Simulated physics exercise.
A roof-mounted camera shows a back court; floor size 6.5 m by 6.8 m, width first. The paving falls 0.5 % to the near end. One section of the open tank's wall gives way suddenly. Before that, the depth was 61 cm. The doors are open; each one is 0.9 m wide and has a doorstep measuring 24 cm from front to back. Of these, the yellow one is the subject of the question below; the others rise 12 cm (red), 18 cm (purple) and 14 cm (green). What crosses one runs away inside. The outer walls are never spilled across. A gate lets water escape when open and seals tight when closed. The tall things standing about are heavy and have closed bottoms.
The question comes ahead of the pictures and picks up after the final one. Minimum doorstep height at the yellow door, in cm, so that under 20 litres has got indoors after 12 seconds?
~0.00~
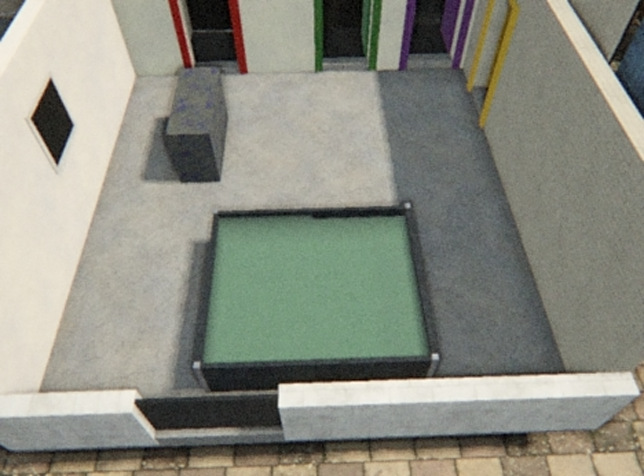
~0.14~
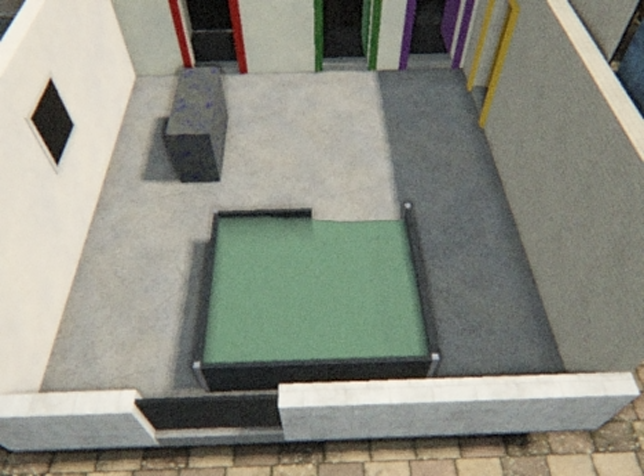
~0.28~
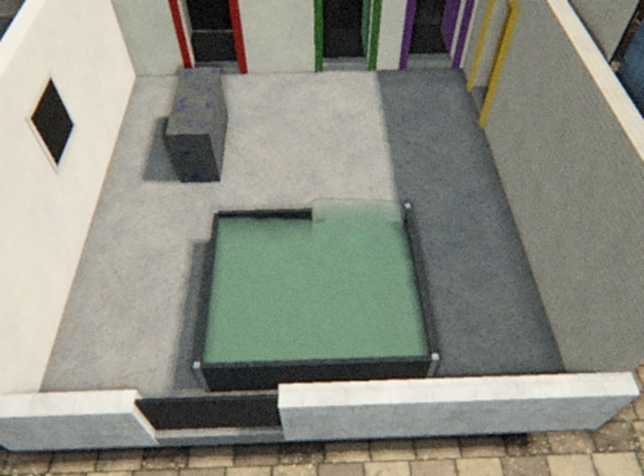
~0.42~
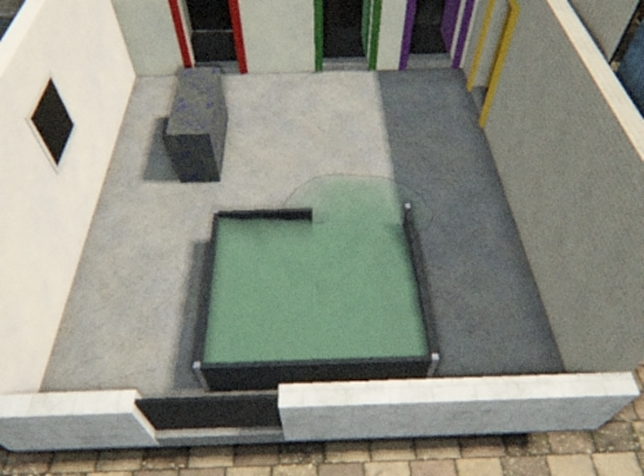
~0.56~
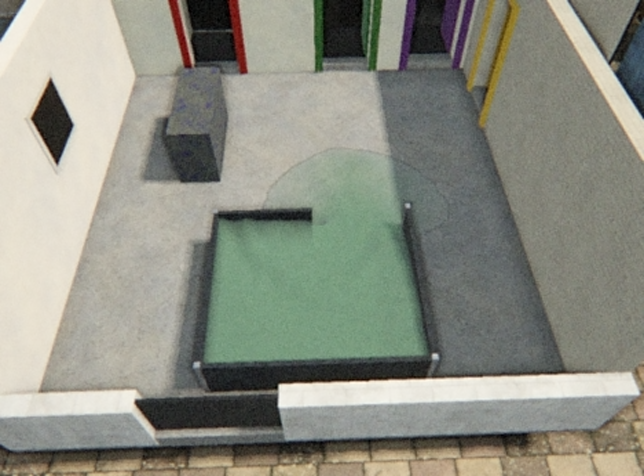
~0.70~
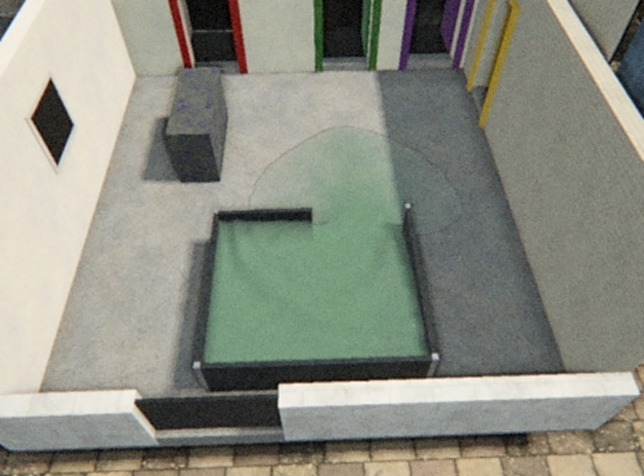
Approx. 16 cm.
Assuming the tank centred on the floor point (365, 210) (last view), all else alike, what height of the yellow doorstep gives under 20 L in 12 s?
You'd need some 22 cm.
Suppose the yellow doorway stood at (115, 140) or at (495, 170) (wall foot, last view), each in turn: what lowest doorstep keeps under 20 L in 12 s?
7.5 and 10.5 cm.
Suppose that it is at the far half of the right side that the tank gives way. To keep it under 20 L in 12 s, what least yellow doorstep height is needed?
A minimum of about 9.5 cm.
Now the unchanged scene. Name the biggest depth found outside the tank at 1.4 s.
I'd estimate roughly 36 cm.
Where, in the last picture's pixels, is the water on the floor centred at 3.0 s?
It lies near (343, 214) in the last picture.
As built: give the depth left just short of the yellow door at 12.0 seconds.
Depth: Near 8.0 cm.
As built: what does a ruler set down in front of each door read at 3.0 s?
Depths in cm: Red 14, purple 32, green 23, yellow 14.
After 1.4 s water covers 35 % of the floor, deepest (36 cm) near (375, 231); it has not reached the yellow door.
After 3.0 s water covers 50 % of the floor, deepest (34 cm) near (455, 72); 14 cm at the yellow door, 5 litres in over its 12 cm doorstep.
After 12.0 s water covers 95 % of the floor, deepest (16 cm) near (215, 415); 8 cm at the yellow door, 54 litres in over its 12 cm doorstep.
At the yellow door as built, the water arrived by 1.8 s and peaked near 21 cm at 4.0 s.
With a doorstep of 14 cm, 32 litres would have come in within the 12 s; with 19 cm, 7 litres. So under 20 litres takes about 16 cm.
